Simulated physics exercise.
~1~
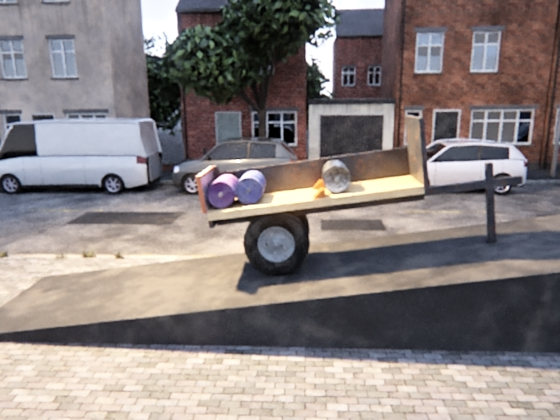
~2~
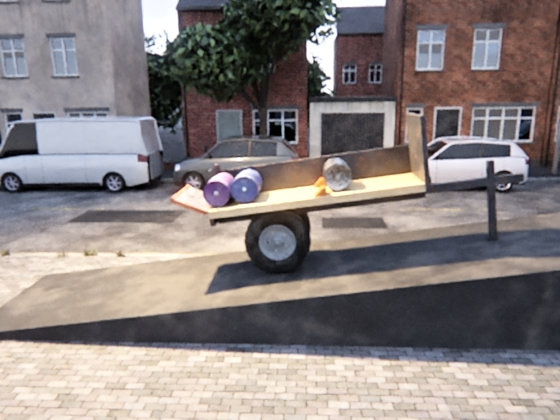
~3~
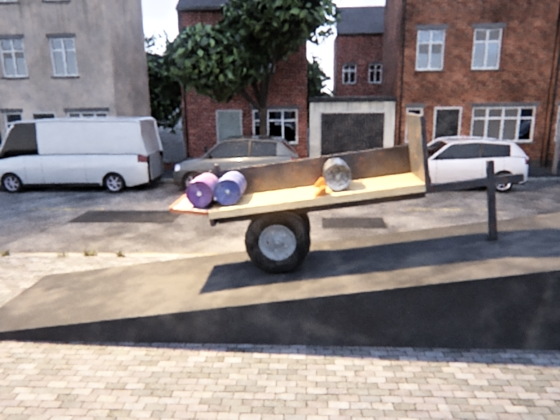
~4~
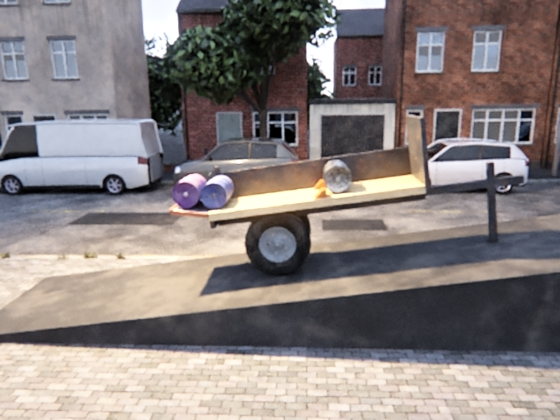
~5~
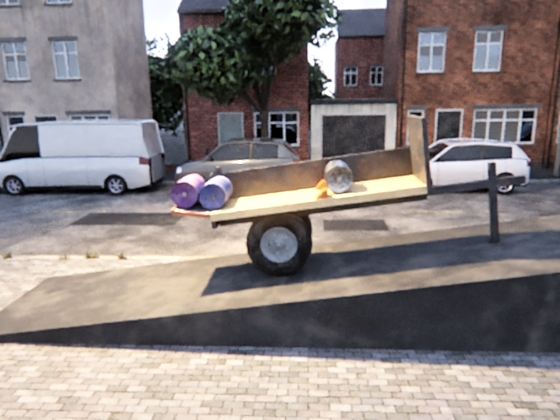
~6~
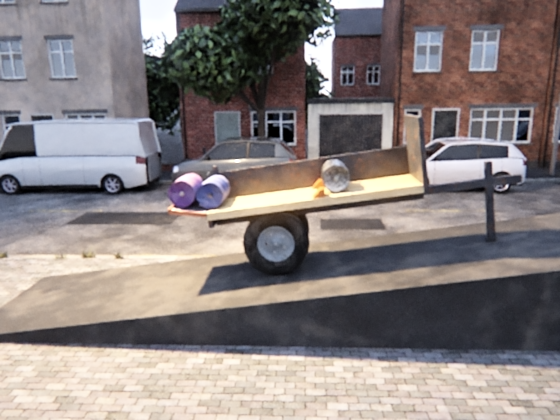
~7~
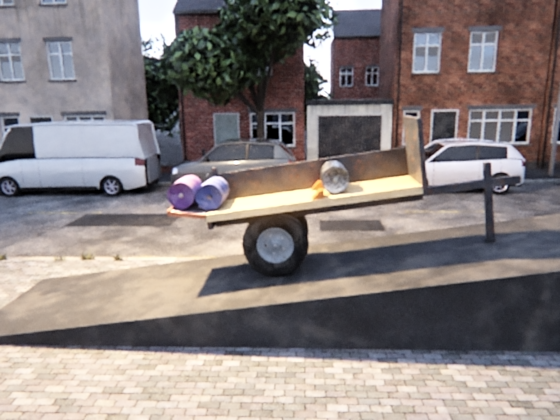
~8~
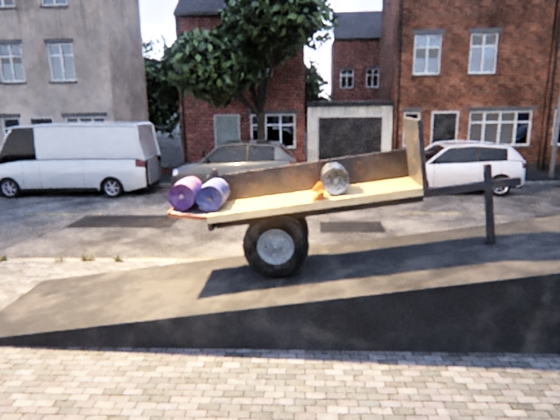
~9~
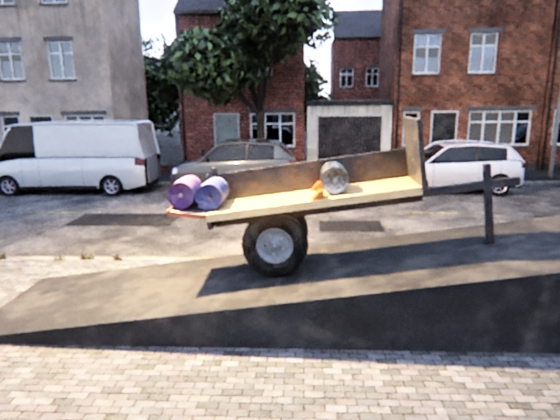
A purple keg and a blue one rolled a short way left together down the tilted trailer bed as the tailgate dropped, then stopped near its outer edge, with none falling off, while a third, grey keg stayed put beside the orange chock.
